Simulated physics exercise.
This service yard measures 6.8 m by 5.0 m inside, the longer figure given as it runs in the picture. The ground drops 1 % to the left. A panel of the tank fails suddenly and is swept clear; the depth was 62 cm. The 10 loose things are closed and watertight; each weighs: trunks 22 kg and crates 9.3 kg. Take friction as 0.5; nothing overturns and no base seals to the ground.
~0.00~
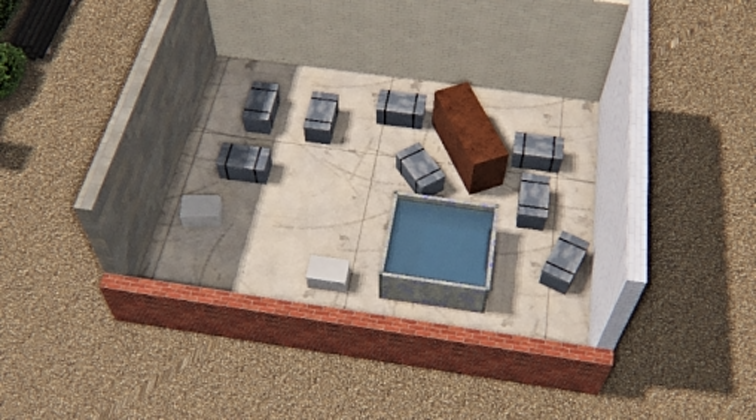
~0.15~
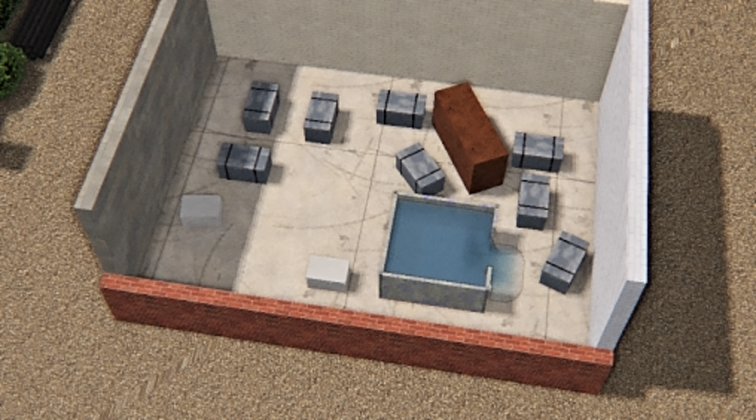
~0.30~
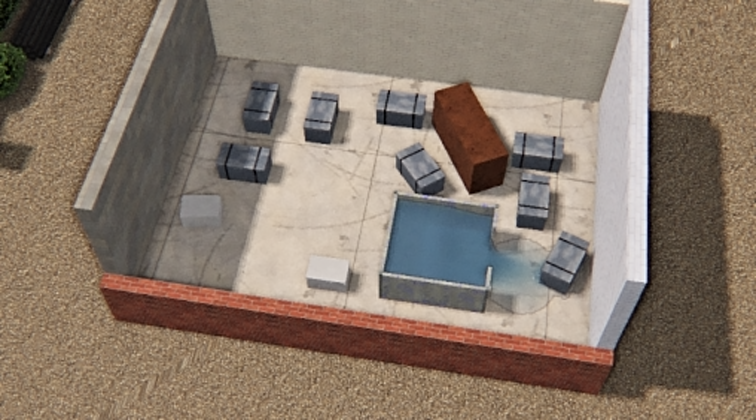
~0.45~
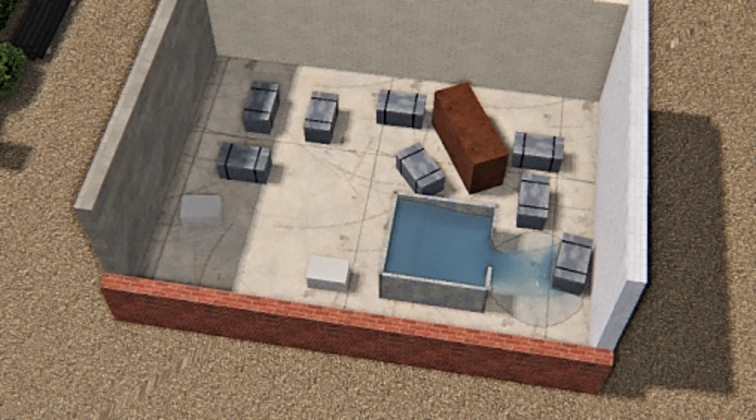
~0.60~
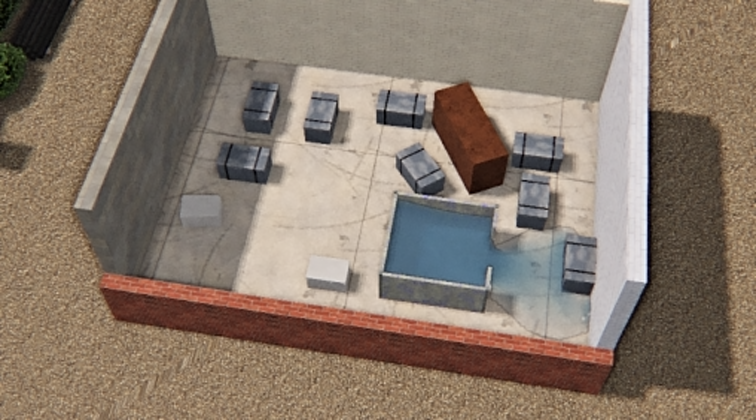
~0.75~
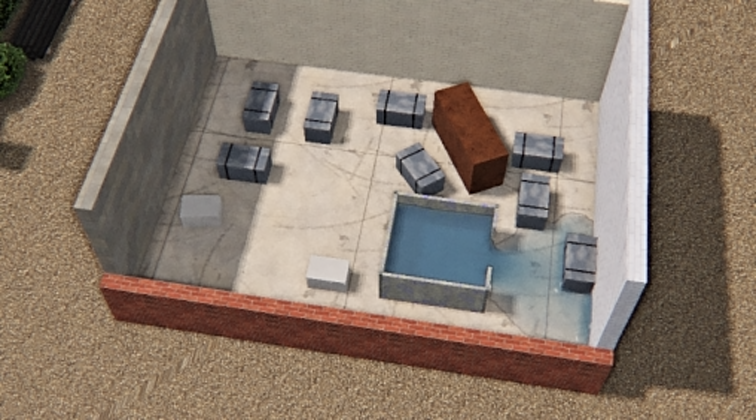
Walled yard with a water tank opening on its right side, water spreading across the floor and pushing one grey trunk rightward.
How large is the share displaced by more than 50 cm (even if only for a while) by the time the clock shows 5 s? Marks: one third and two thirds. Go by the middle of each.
That comes to under a third.
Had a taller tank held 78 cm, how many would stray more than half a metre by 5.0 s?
Then 2.
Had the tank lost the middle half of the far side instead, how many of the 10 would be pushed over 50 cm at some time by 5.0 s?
In that case 6 of them.
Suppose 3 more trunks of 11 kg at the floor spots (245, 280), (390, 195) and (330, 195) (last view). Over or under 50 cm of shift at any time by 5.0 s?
In turn: More, short of it, less.
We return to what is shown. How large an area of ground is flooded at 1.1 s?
Some 5.5 m2.
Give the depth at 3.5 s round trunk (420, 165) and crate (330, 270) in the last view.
Roughly 0 and 2 cm.
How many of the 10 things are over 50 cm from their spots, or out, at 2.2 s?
By then 1.
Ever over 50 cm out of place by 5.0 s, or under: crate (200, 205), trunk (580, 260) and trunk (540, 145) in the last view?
In turn: Short of it, more, over.
After 1.1 s 0 of 10 are over 50 cm from their spots; 1 afloat.
After 2.2 s 1 of 10 are over 50 cm from their spots; 1 afloat.
After 3.5 s 2 of 10 are over 50 cm from their spots; 0 afloat.
After 5.0 s 2 of 10 are over 50 cm from their spots, and 2 have been at some point; 1 afloat.
